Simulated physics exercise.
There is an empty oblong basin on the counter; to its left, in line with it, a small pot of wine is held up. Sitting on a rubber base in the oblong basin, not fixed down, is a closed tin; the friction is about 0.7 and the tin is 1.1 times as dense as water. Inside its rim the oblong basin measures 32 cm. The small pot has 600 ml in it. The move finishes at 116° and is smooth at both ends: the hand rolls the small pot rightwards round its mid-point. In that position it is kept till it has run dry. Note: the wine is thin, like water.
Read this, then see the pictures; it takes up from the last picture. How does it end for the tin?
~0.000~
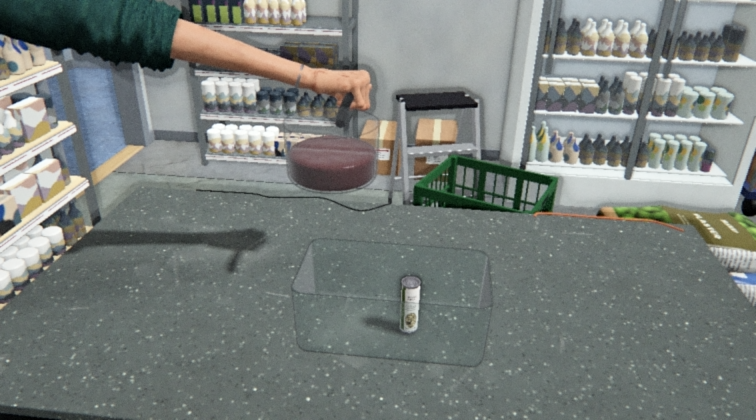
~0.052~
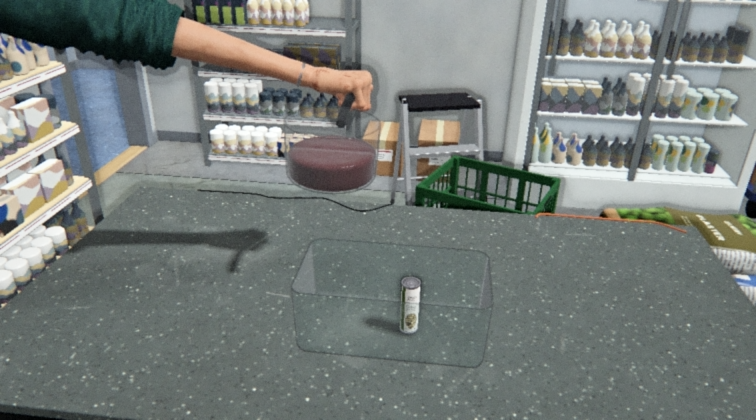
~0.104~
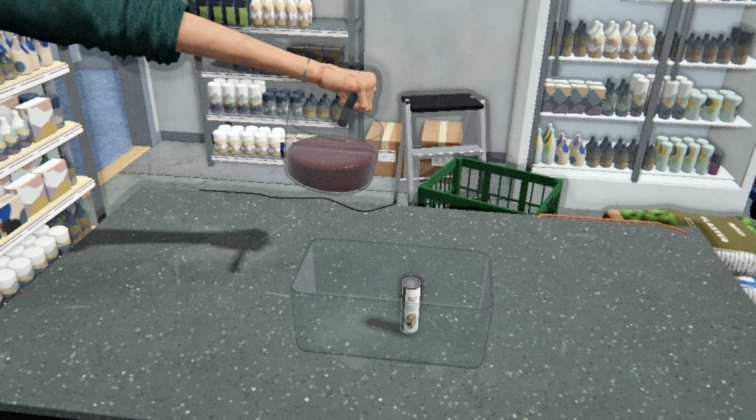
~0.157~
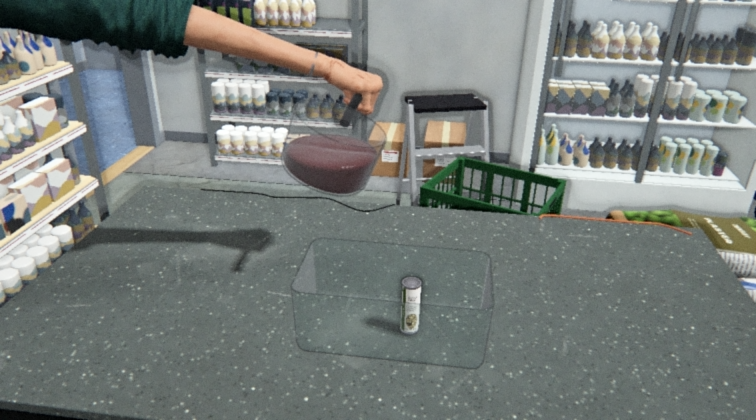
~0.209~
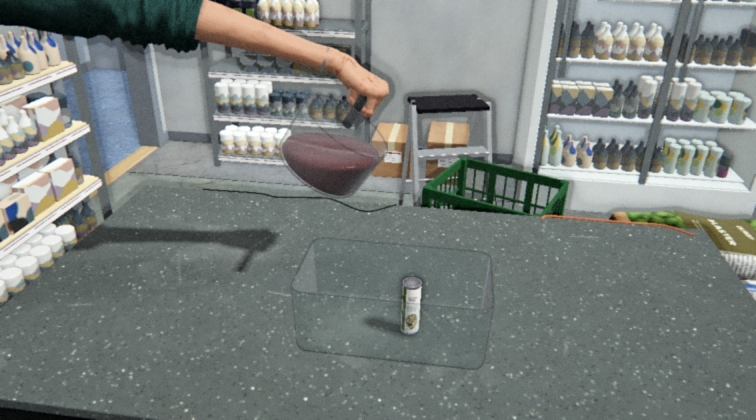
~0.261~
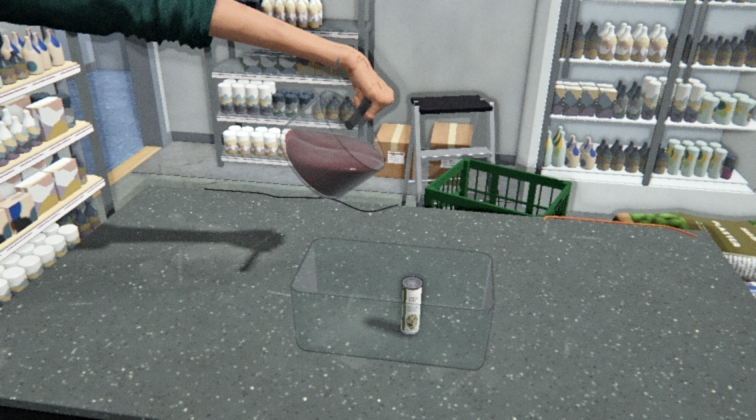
It will be floored.
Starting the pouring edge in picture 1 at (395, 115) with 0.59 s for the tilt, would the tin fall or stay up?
Then the tin comes down.
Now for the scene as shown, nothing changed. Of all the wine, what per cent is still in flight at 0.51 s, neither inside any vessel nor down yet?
I'd say close to 62 per cent.
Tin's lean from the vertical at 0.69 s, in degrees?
0°.
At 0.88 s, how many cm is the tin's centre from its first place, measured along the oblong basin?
I'd put it at around 6 centimetres.
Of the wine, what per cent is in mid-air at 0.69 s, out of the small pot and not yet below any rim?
Something like 12 per cent of the total.
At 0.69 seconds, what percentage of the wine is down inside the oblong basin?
That comes to about 84 percent.
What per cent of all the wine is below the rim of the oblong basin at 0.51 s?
Near 14 in a hundred.
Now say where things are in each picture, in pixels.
Tilt 0°; pouring edge (379, 126); surface from (290, 147) to (377, 152); the oblong basin's rim runs from (302, 264) to (490, 279); the tin's top is at (411, 284), in the first picture.
Tilt 2°; pouring edge (380, 127); surface from (289, 147) to (377, 152), in the second picture.
Tilt 9°; pouring edge (382, 133); surface from (289, 146) to (377, 152), in the third picture.
Tilt 20°; pouring edge (385, 142); surface from (286, 144) to (378, 153), in the fourth picture.
Tilt 33°; pouring edge (386, 154); surface from (285, 138) to (380, 155), in the fifth picture.
Tilt 49°; pouring edge (383, 166); surface from (287, 132) to (384, 159), in the sixth picture.
By 0.51 s the tilt is 112° and 24 per cent is still to pour; the tin stands where it began.
By 0.69 s the tilt is 116° and 4 per cent is still to pour; the tin stands 2 cm from where it began.
By 0.88 s the tilt is 116° and 0 per cent is still to pour; the tin leans 48°.
By 1.08 s the tilt is 116° and 0 per cent is still to pour; the tin lies on its side.
At rest the tin lies on its side.
